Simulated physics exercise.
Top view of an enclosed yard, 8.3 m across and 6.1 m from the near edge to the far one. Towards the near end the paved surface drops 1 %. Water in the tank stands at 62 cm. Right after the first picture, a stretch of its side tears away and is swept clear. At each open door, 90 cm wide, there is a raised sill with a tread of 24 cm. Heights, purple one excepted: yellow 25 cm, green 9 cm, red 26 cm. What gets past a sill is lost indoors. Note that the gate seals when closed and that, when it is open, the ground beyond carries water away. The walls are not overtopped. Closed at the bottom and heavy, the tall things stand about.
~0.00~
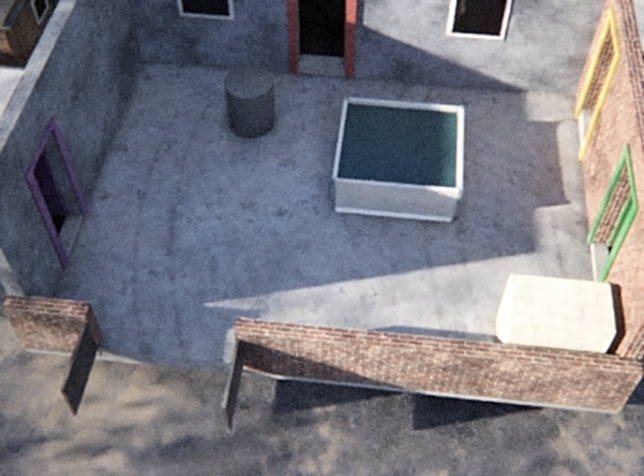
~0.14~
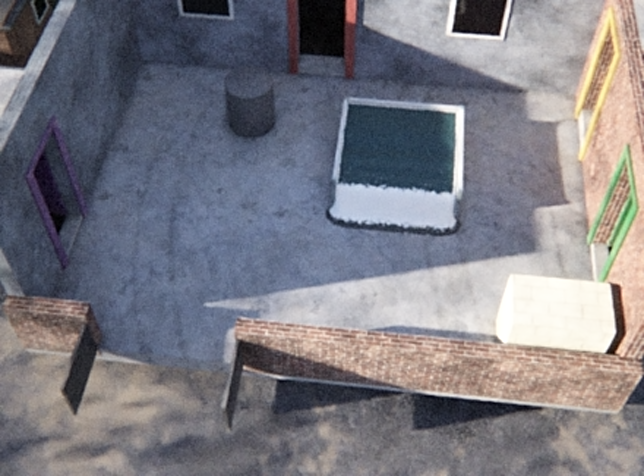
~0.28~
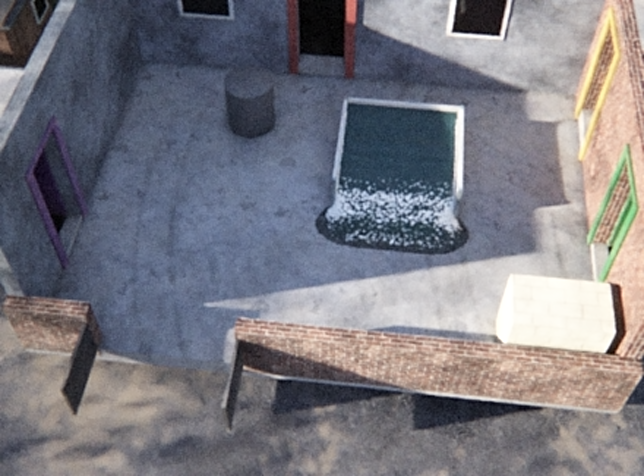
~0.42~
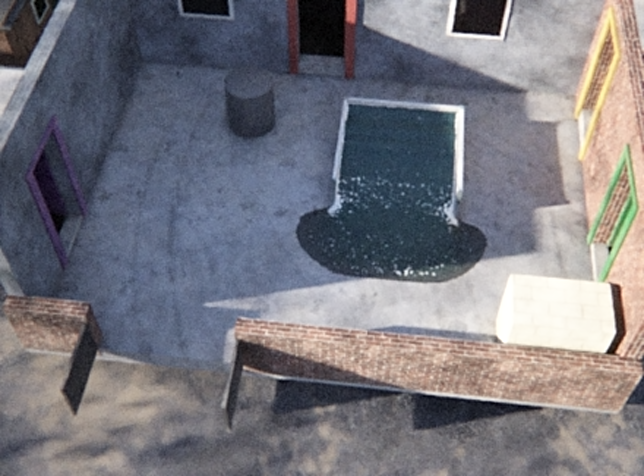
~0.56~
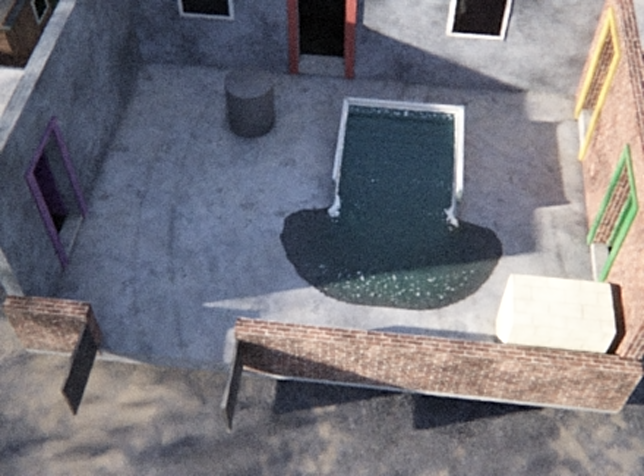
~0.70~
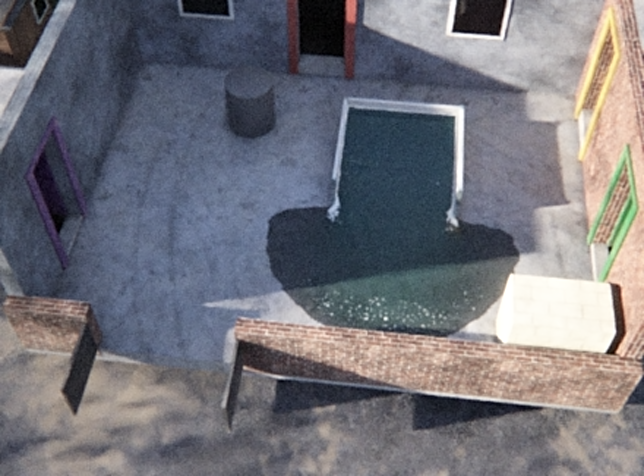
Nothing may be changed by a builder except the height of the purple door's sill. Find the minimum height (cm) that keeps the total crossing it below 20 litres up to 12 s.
The minimum is roughly 7 cm.
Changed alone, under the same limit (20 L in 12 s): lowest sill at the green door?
The green door needs around 8.0 cm.
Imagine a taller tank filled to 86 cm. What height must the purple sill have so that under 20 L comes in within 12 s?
Step height: Approx. 11.0 cm.
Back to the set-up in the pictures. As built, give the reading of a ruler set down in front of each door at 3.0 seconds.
In cm: Yellow 0, green 5, red 0, purple 0.
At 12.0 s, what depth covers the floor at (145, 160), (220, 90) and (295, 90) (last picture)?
Close to 3, 4 and 5 cm, one after the other.
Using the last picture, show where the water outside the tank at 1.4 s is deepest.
About (378, 363).
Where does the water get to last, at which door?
Door: Red.
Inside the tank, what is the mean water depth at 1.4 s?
Average depth: Approx. 29 cm.
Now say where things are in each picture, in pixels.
The tank at (400, 146) is whole and still, 62 cm deep; the purple door at (59, 199) is dry, in the first picture.
The front is at (336, 220), 0.3 m from the gap at (395, 202); 0.5 m2 of floor is wet, 62 cm left at the back, in the second picture.
The gap is at (395, 204), the front 0.7 m out at (340, 241); the back of the tank holds 62 cm, in the third picture.
The front is at (351, 272), 1.3 m from the gap at (395, 205); 3.1 m2 of floor is wet, 60 cm left at the back, in the fourth picture.
The gap is at (395, 206), the front 1.8 m out at (345, 297); the back of the tank holds 54 cm, in the fifth picture.
Water pours out at (395, 206) and has run 2.4 m, to a hidden place; about 6 cm deep outside, 53 cm at the back; 3.3 m in a straight line remain to the purple door at (59, 199), in the sixth picture.
After 1.4 s water covers 25 % of the floor, deepest (36 cm) near (378, 363); it has not reached the purple door.
After 3.0 s water covers 35 % of the floor, deepest (34 cm) near (592, 385); it has not reached the purple door.
After 12.0 s water covers 100 % of the floor, deepest (6 cm) near (42, 328); 5 cm at the purple door, 5 litres in over its 9 cm sill.
At the purple door as built, the water arrived by 3.8 s and peaked near 12 cm at 4.4 s.
With a sill of 6 cm, 32 litres would have come in within the 12 s; with 8 cm, 11 litres. So under 20 litres takes about 7 cm.
